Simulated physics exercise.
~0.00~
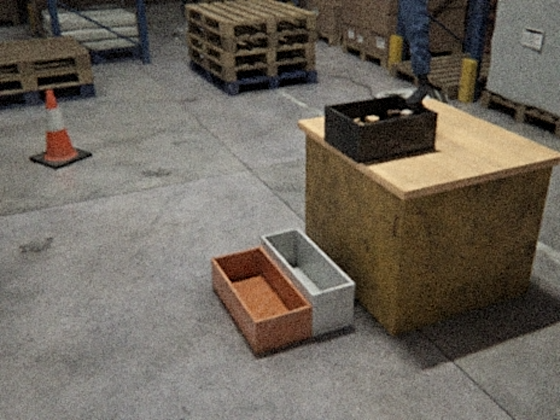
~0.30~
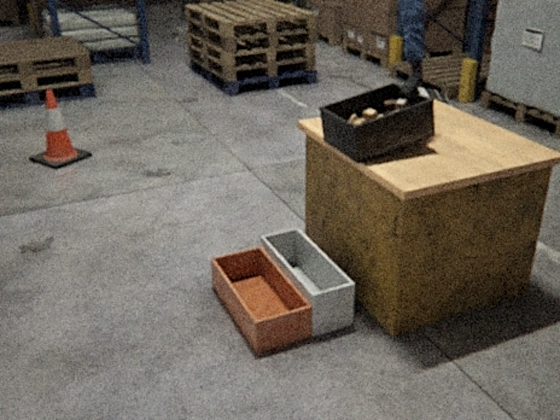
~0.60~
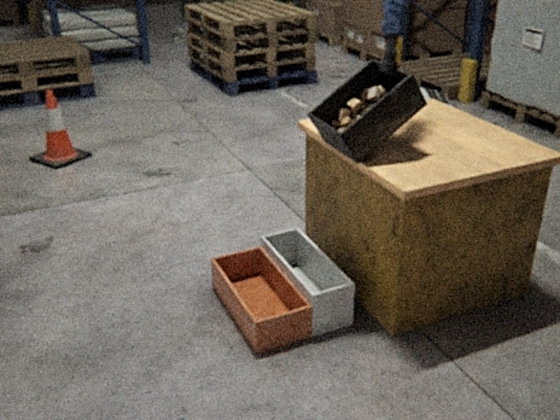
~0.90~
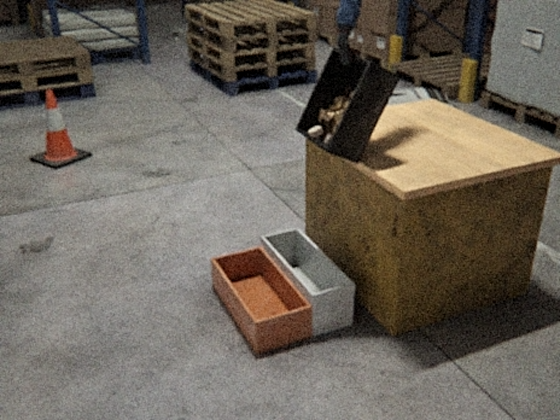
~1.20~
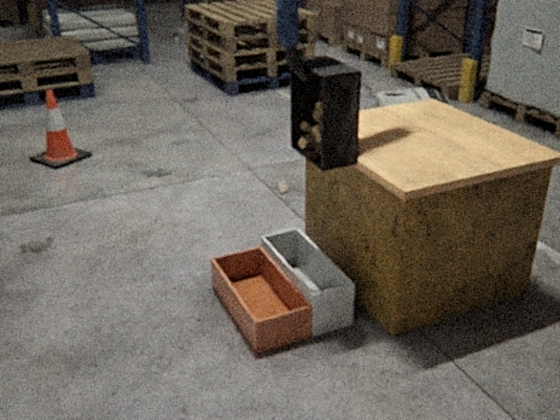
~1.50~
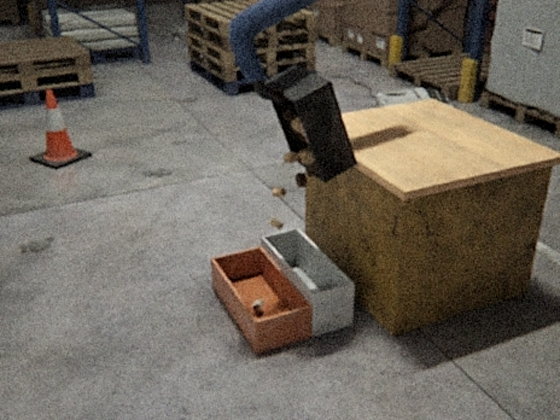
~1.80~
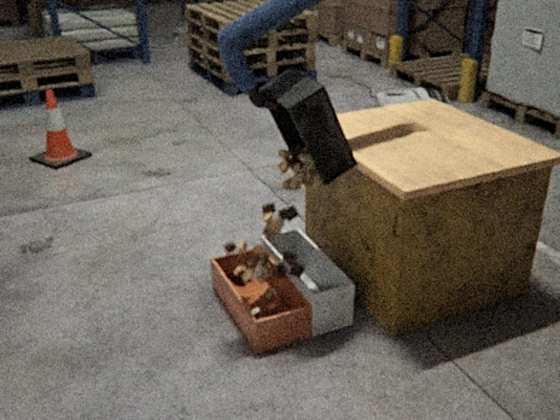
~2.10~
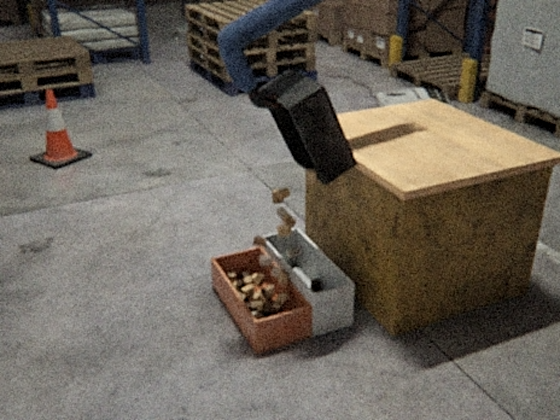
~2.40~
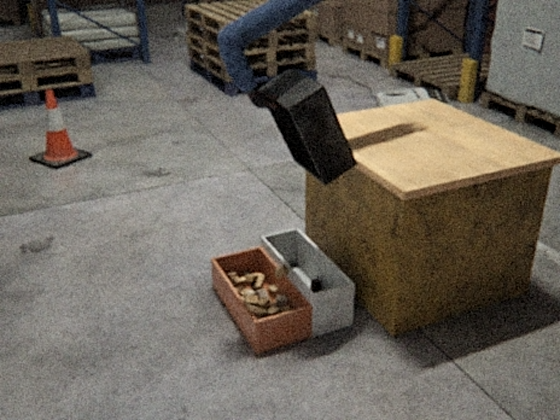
A black tote of wooden blocks lifts slightly off a wooden-topped bench in a warehouse, held by a dark blue robotic arm. It tilts to the left, moving toward the bench's edge as the blocks slide to its lower side. Once it tips past upright, a few blocks drop toward the orange bin and white tote on the floor. The rest then pour out in a thick stream, mostly into the orange bin. The flow thins and stops while the tote stays tipped, leaving a heap in the orange bin and very little in the white tote.
